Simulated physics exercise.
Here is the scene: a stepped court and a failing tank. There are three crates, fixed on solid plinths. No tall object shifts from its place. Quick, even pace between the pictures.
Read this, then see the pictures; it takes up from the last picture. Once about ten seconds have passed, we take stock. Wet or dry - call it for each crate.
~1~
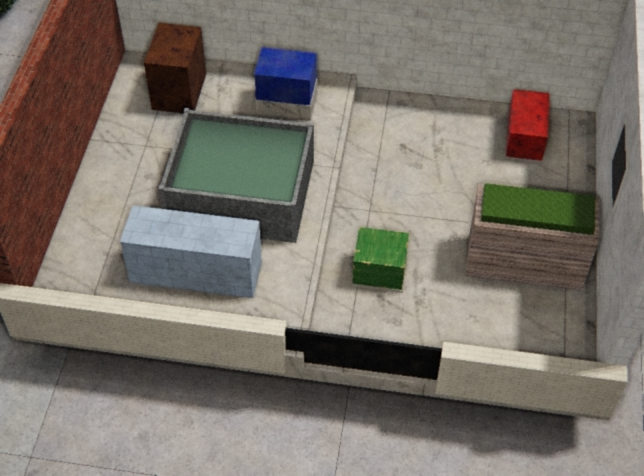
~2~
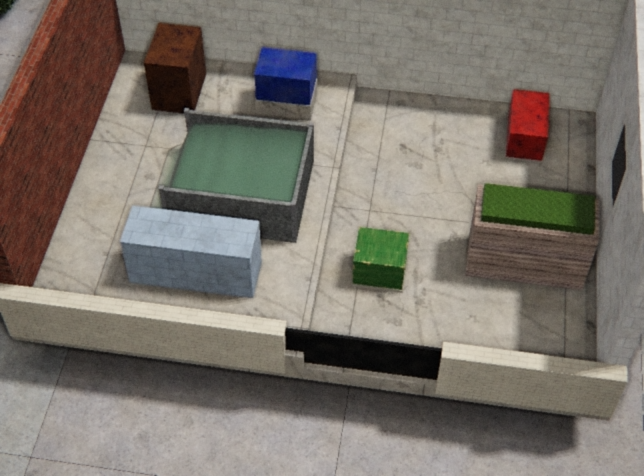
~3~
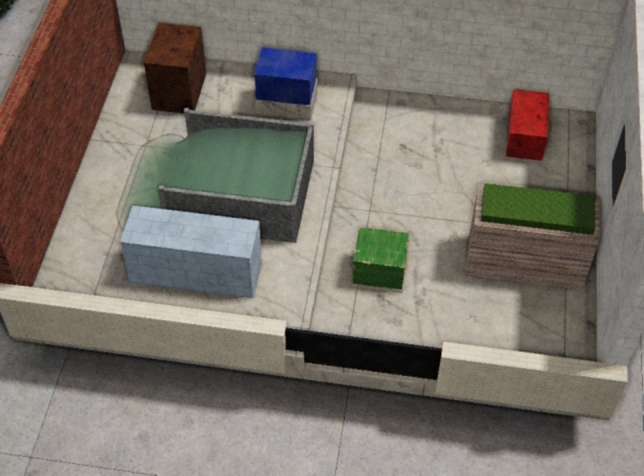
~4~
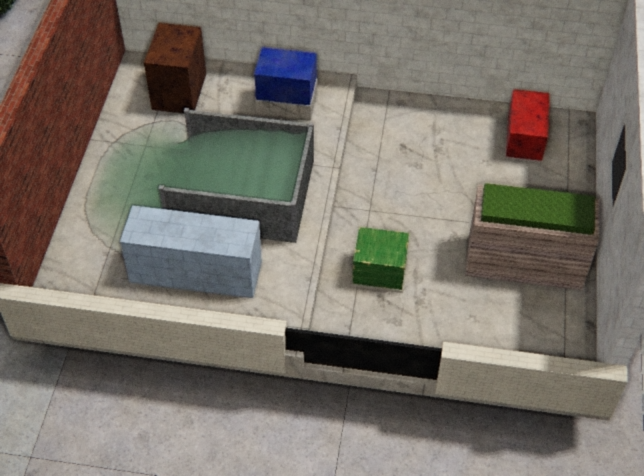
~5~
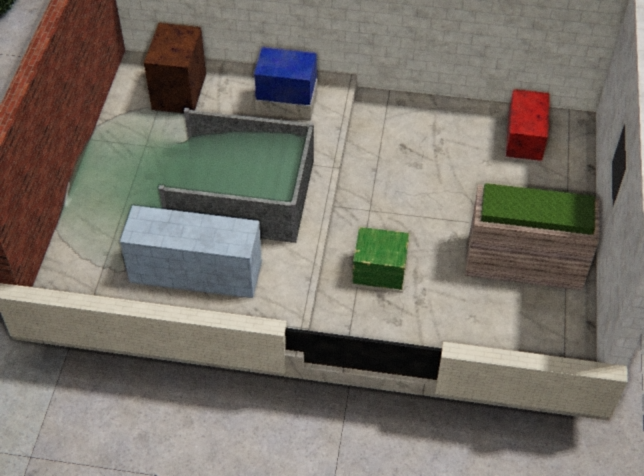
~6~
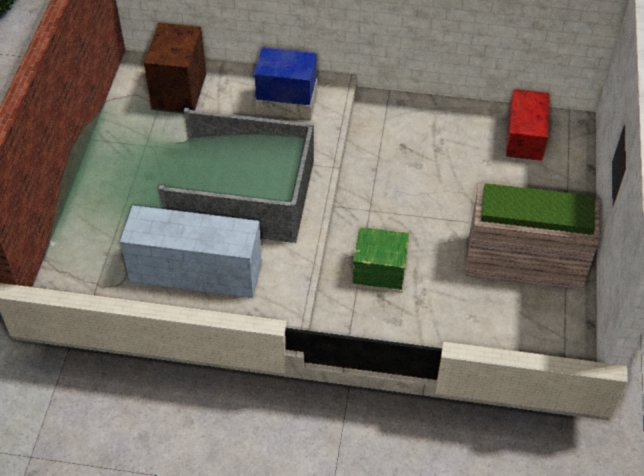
Calls: Blue crate - dry; red crate - wet; green crate - wet.
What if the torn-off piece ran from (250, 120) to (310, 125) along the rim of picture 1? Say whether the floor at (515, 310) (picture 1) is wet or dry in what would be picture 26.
Untouched.
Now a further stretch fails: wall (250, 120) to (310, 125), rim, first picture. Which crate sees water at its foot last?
Last in line is the green crate.
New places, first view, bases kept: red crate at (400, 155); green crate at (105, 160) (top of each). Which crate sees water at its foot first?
Green one.
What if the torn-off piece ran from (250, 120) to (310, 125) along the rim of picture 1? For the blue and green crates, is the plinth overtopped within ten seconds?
My take: The blue crate gets flooded, while the green crate gets flooded.
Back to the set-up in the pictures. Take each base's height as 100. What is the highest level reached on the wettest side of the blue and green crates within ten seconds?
Roughly 50 and 150 per cent respectively.
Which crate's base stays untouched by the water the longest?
That would be the red crate.
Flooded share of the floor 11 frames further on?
Around 25 percent.
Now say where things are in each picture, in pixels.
In the first frame, the open tank at (239, 160) is whole and still.
In the second frame, the front is at a hidden place, out from the gap at (180, 173).
In the third frame, the front is at a hidden place, out from the gap at (181, 176).
In the fourth frame, water pours out at (181, 177) and has run to (95, 225).
In the fifth frame, the front is at (59, 223), out from the gap at (181, 178).
In the sixth frame, water pours out at (181, 178) and has run to (46, 255).
A moment on, water covers 20 % of the floor; the blue crate not reached, the red crate not reached, the green crate not reached.
Next, water covers 25 % of the floor; the blue crate not reached, the red crate not reached, the green crate not reached.
Then, water covers 45 % of the floor; the blue crate water round its plinth, the red crate not reached, the green crate water round its plinth.
Later, water covers 85 % of the floor; the blue crate water round its plinth, the red crate water round its plinth, the green crate water round its plinth.
In the end, water covers 95 % of the floor; the blue crate stayed above the water, the red crate was topped, the green crate was topped.
